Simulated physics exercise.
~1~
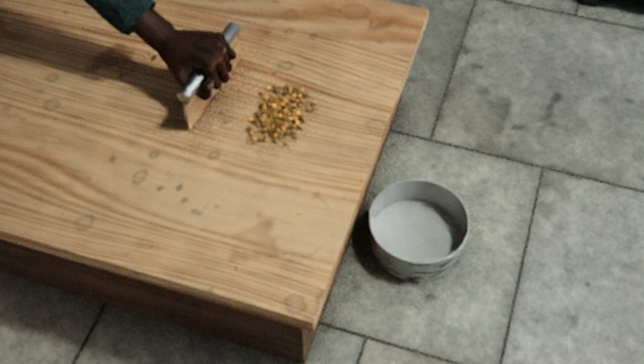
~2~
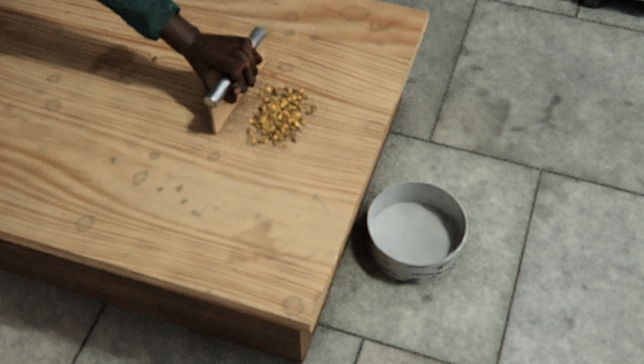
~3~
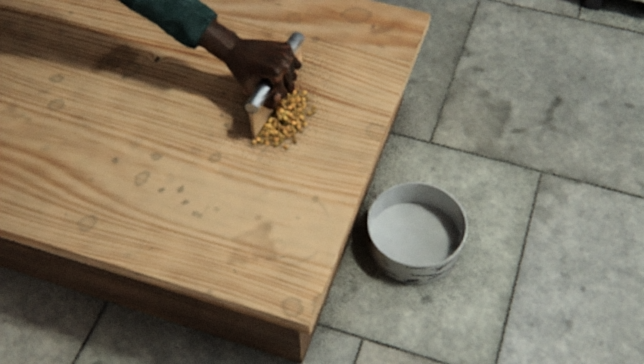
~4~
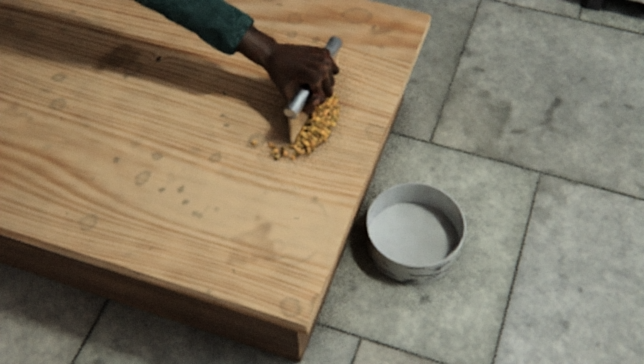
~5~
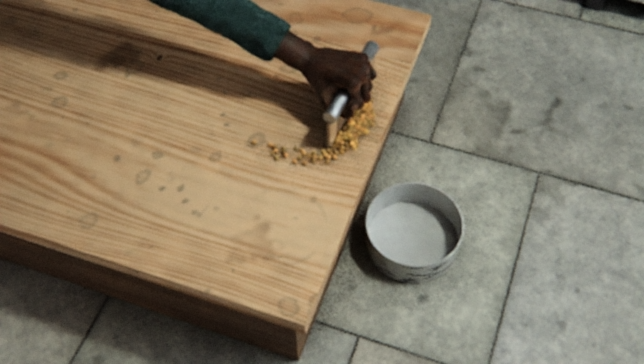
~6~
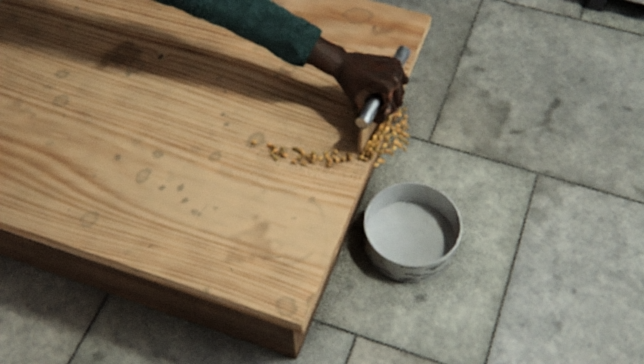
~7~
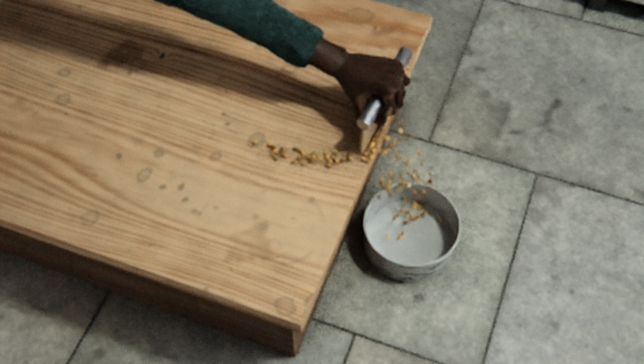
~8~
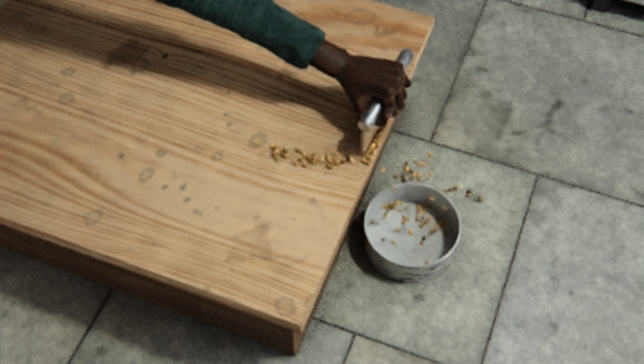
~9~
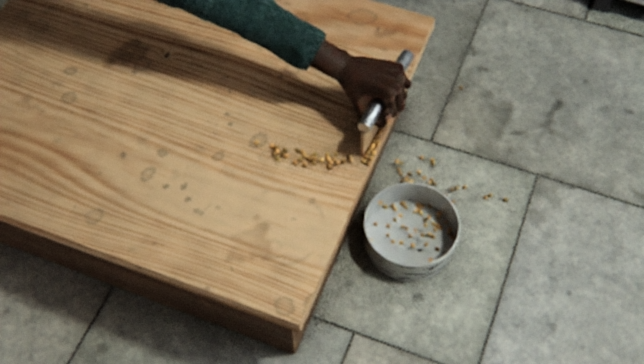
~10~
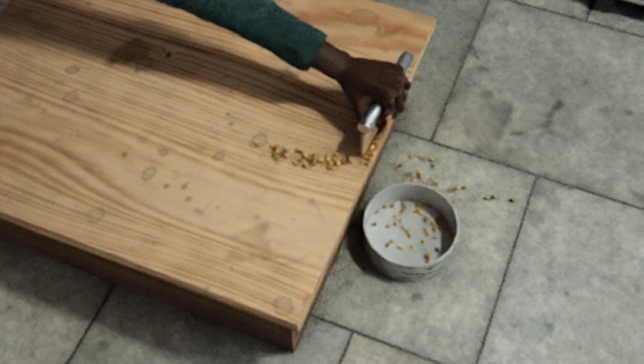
The footage shows a hand pushing a pile of small yellowish pieces rightward across a wooden surface with a scraper, stopping at the edge, where some drop into a pale pot below, others scatter on the grey tiles, and the rest stay in a trail on the wood.
